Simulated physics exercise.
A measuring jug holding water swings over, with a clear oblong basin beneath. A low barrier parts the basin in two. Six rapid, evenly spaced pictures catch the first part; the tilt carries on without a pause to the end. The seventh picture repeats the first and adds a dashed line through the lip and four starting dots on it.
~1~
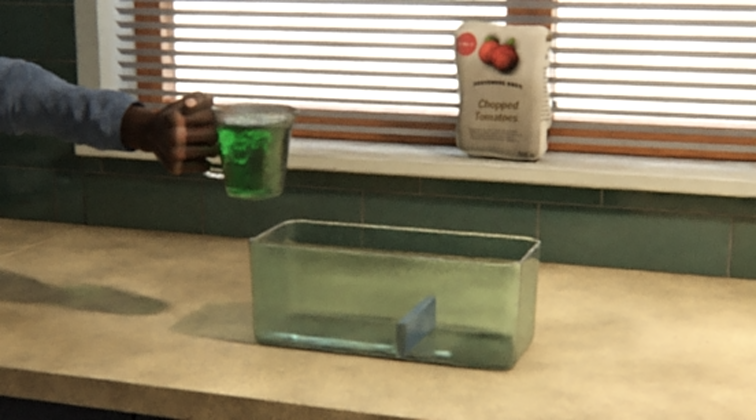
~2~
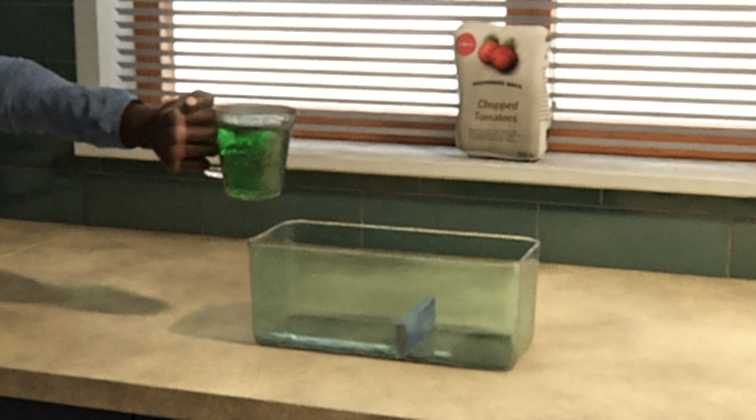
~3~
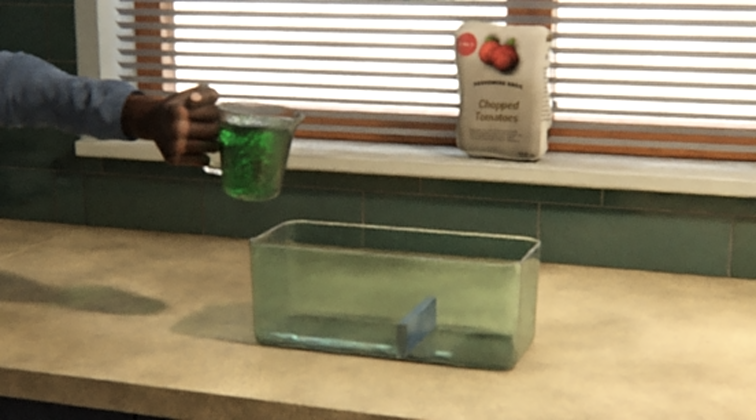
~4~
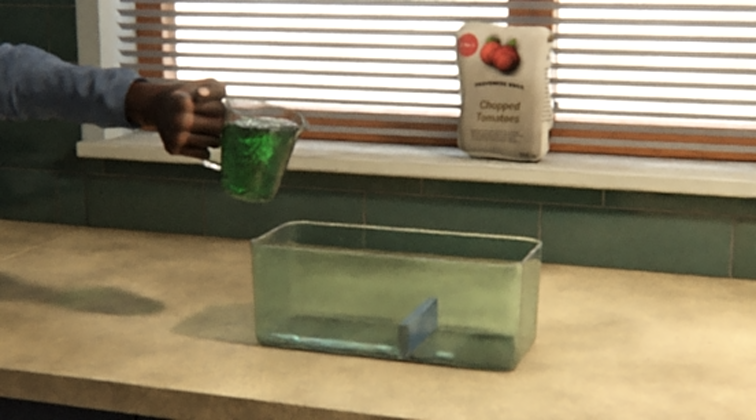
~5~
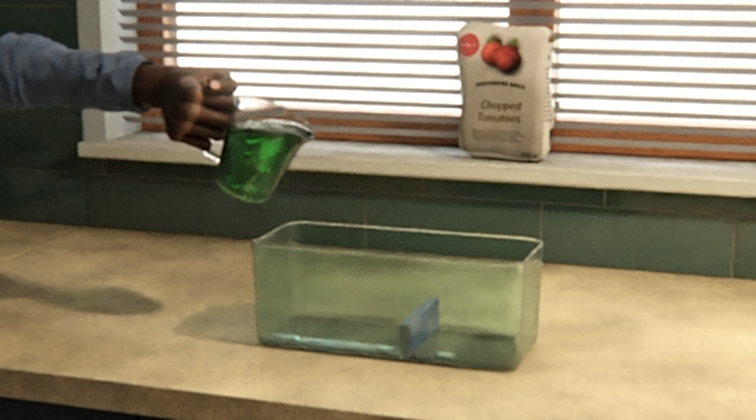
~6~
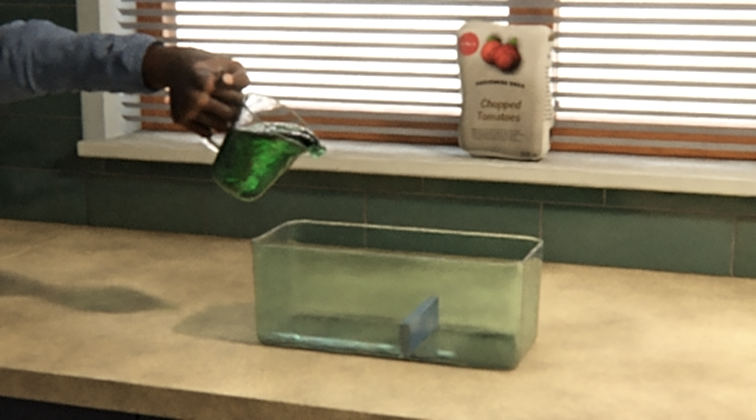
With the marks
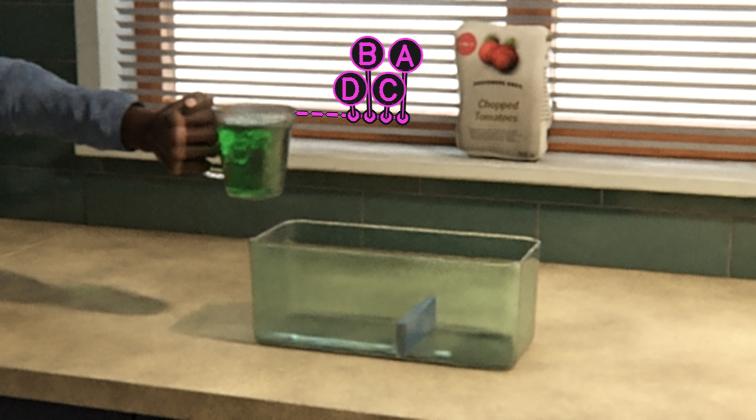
A hand tilts a glass jug of green liquid rightward above a clear oblong basin.
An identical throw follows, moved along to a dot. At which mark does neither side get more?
Best: B.
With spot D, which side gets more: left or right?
More ends on the left.
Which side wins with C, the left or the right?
The right one.
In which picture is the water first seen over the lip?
Picture 6.
In magenta, A at (402, 118); B at (369, 116); C at (386, 117); D at (353, 115).
If A is chosen, about 8 % ends left of the wall and 92 % right of it.
If B is chosen, about 55 % ends left of the wall and 45 % right of it.
If C is chosen, about 25 % ends left of the wall and 75 % right of it.
If D is chosen, about 82 % ends left of the wall and 17 % right of it.
